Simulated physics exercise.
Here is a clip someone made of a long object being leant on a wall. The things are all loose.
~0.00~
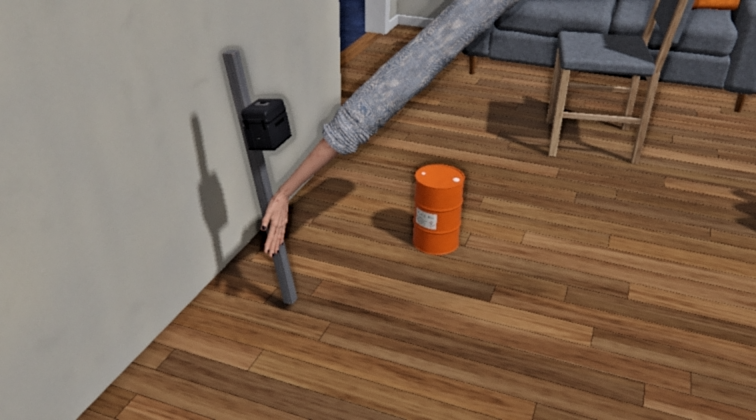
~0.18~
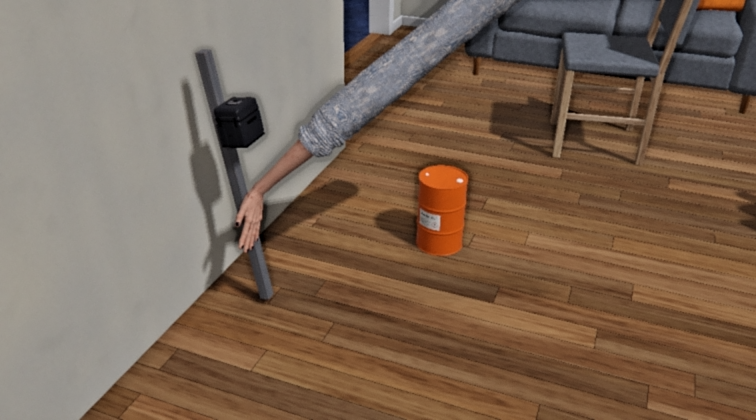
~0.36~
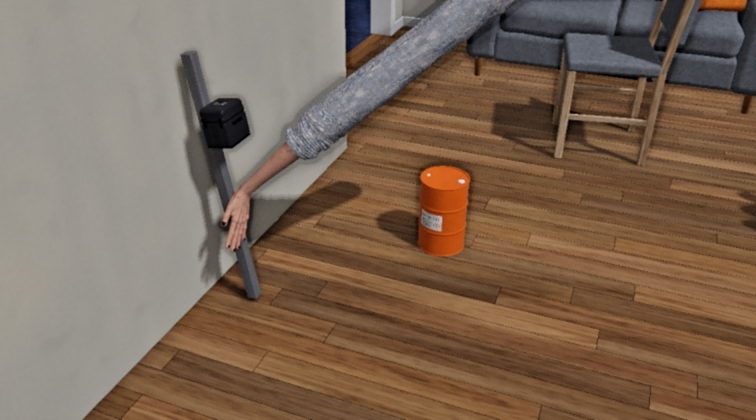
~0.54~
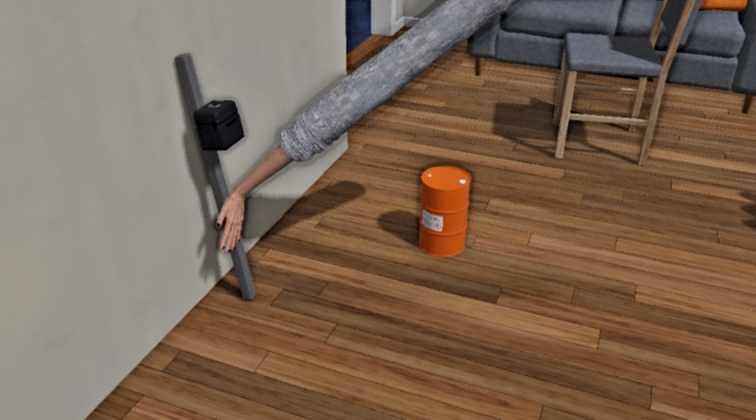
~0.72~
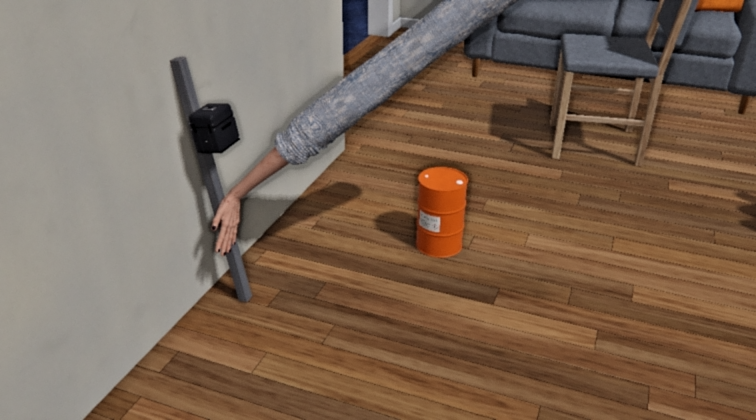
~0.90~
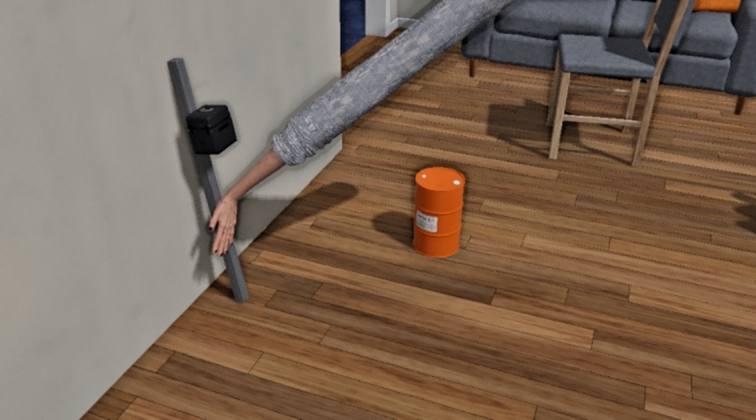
A grey pole with a small black box near it was moved left by a hand in a grey sleeve until it leant on the wall, still held, while an orange canister stood nearby.
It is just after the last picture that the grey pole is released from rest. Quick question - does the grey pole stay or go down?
It stays.
After 1.50 s, nothing has stirred.
After 2.10 s, grey pole resting near (211, 191).
At rest (2.7 s), both in place. Seen from the same camera at the end, grey pole near (211, 191). The pole holds.
